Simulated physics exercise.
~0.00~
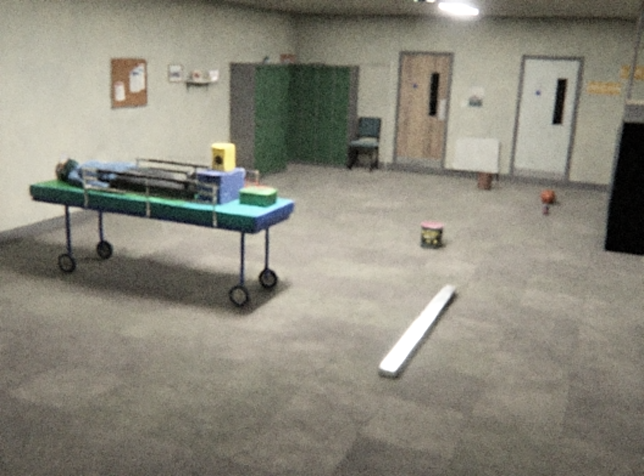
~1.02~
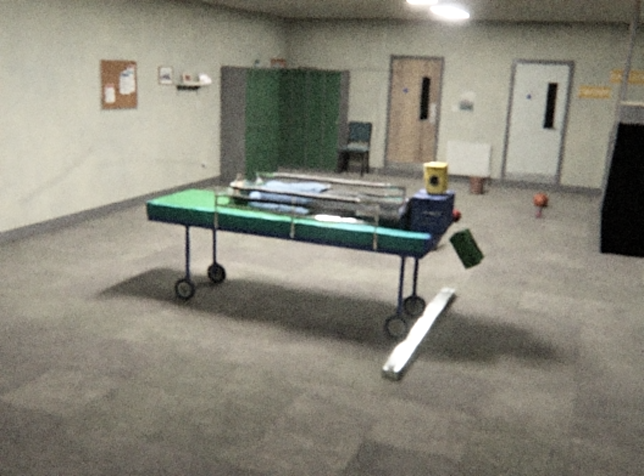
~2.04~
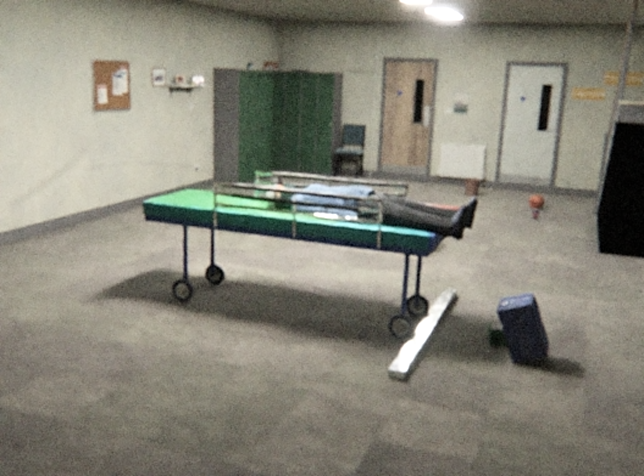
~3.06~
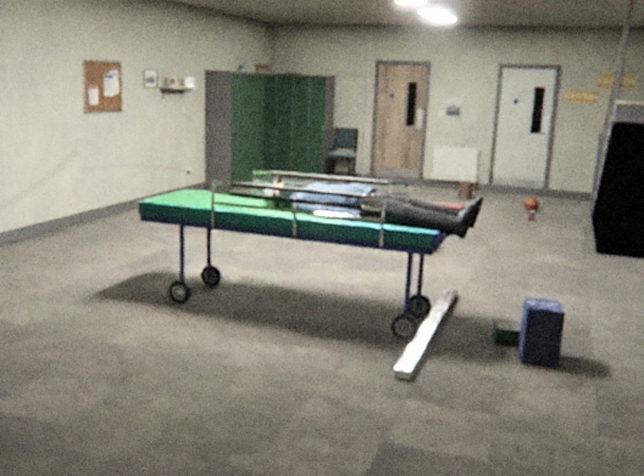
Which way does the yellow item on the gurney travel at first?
It travels to the right, riding along with the gurney towards the white sill.
Locker room, a gurney rolling right and stopping at a white sill, green case and blue holdall falling, figure's feet overhanging.
